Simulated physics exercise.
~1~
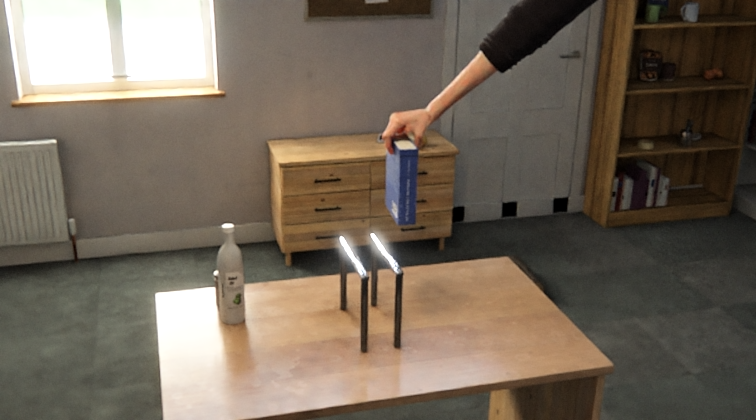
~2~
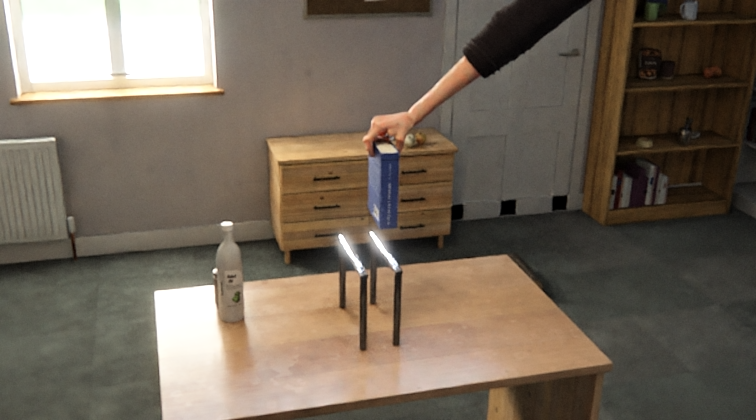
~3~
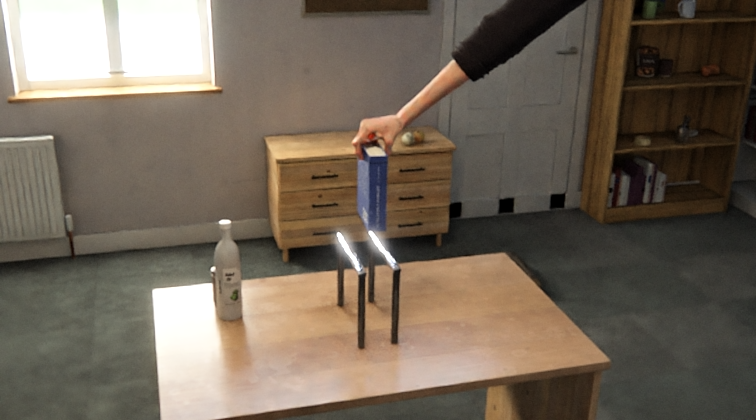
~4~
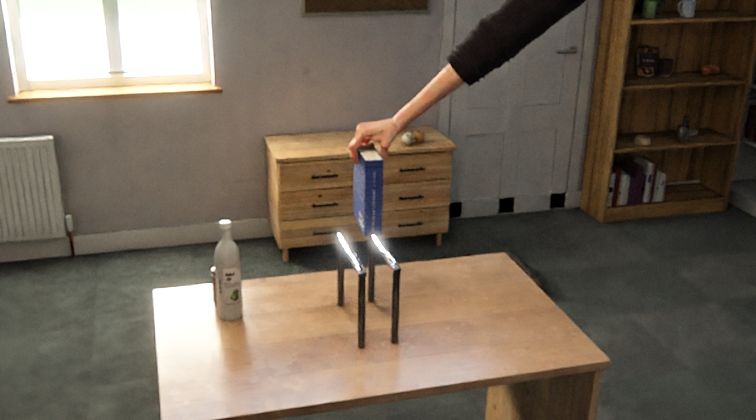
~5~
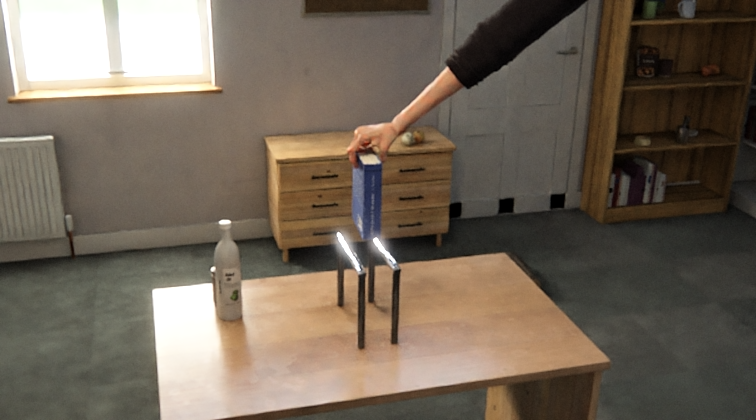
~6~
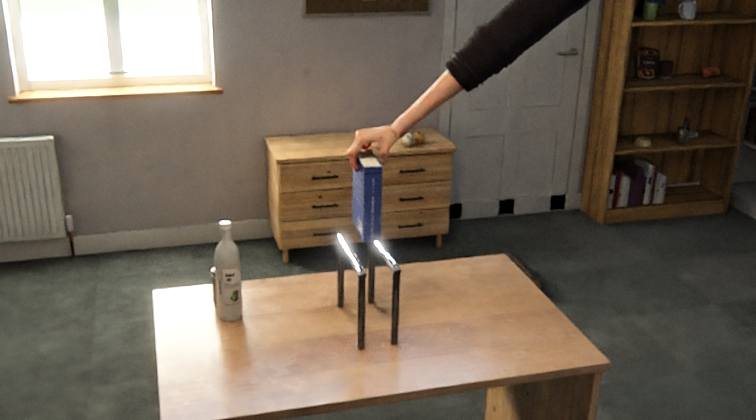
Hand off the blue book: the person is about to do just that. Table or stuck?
Table.
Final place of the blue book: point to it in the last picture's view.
The object finishes roughly at pixel (365, 291).
Then, 0.30 s later than the last frame, blue book moved about its own width near (366, 259).
Then, 0.40 s later than the last frame, blue book moved well along near (365, 282).
When it is over, moved from the start, blue book; the other 2 as before. End places, in pixels of the last picture, blue book near (365, 291). The book reaches the table.
